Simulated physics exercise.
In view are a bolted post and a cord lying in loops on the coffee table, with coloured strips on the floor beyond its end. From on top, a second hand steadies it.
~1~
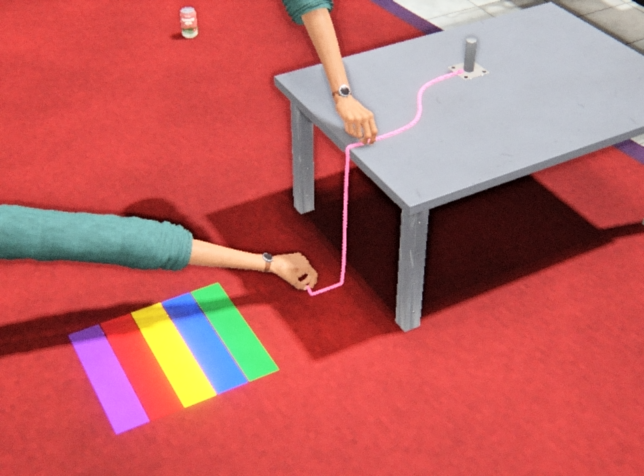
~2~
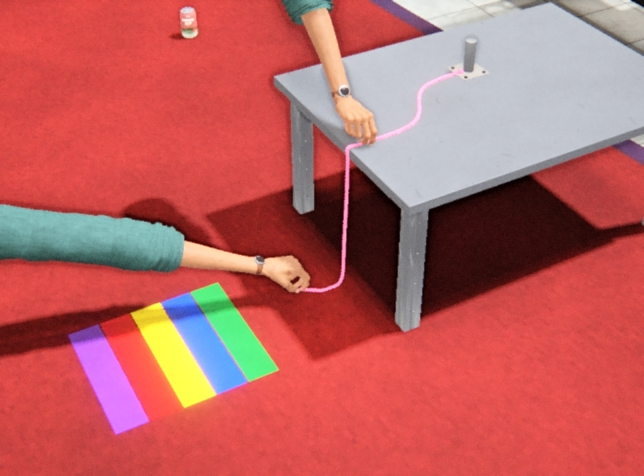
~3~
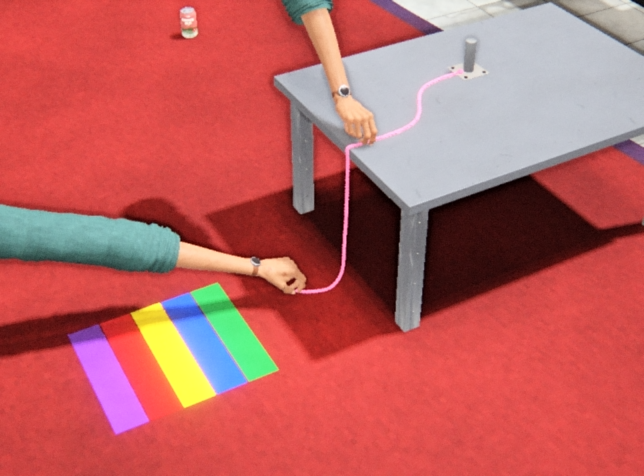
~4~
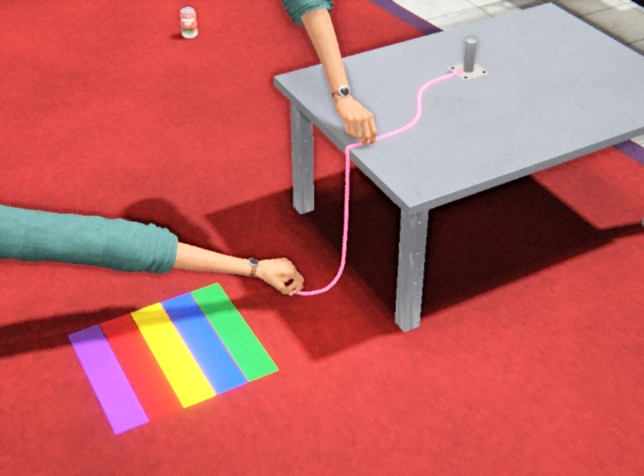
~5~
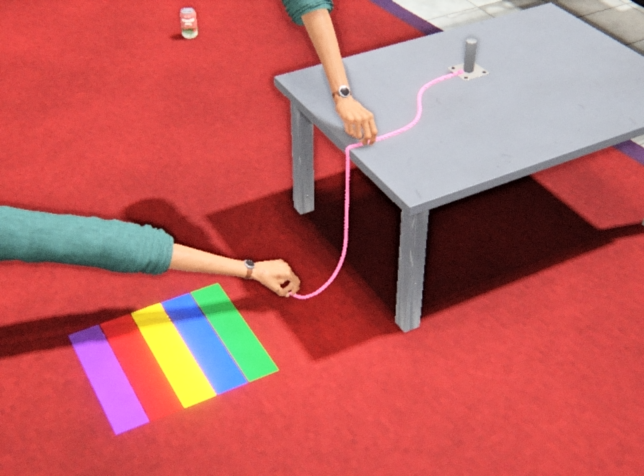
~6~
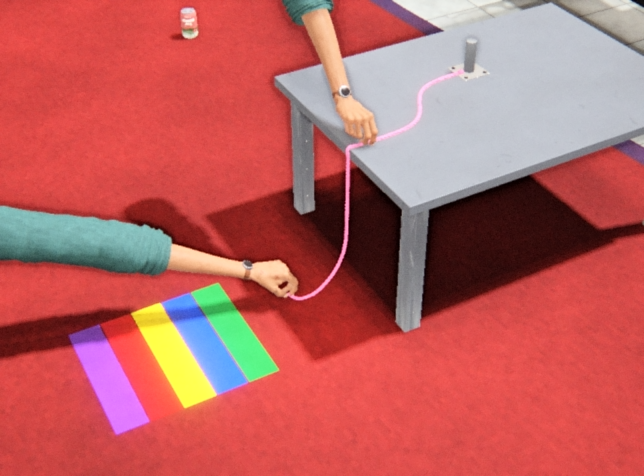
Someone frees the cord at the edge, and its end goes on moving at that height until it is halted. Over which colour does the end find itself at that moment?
I would say over blue.
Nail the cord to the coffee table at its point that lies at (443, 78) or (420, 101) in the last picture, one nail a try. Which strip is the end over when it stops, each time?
Colour per try: Blue / blue.
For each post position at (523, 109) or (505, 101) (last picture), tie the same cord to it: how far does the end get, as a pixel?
You'd get somewhere near (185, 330), and then near (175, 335).
A little later, end near (257, 305); short of the strips.
Next, end near (218, 319); over green.
When it is tight, end near (195, 328); over blue. The end stops over the blue strip.
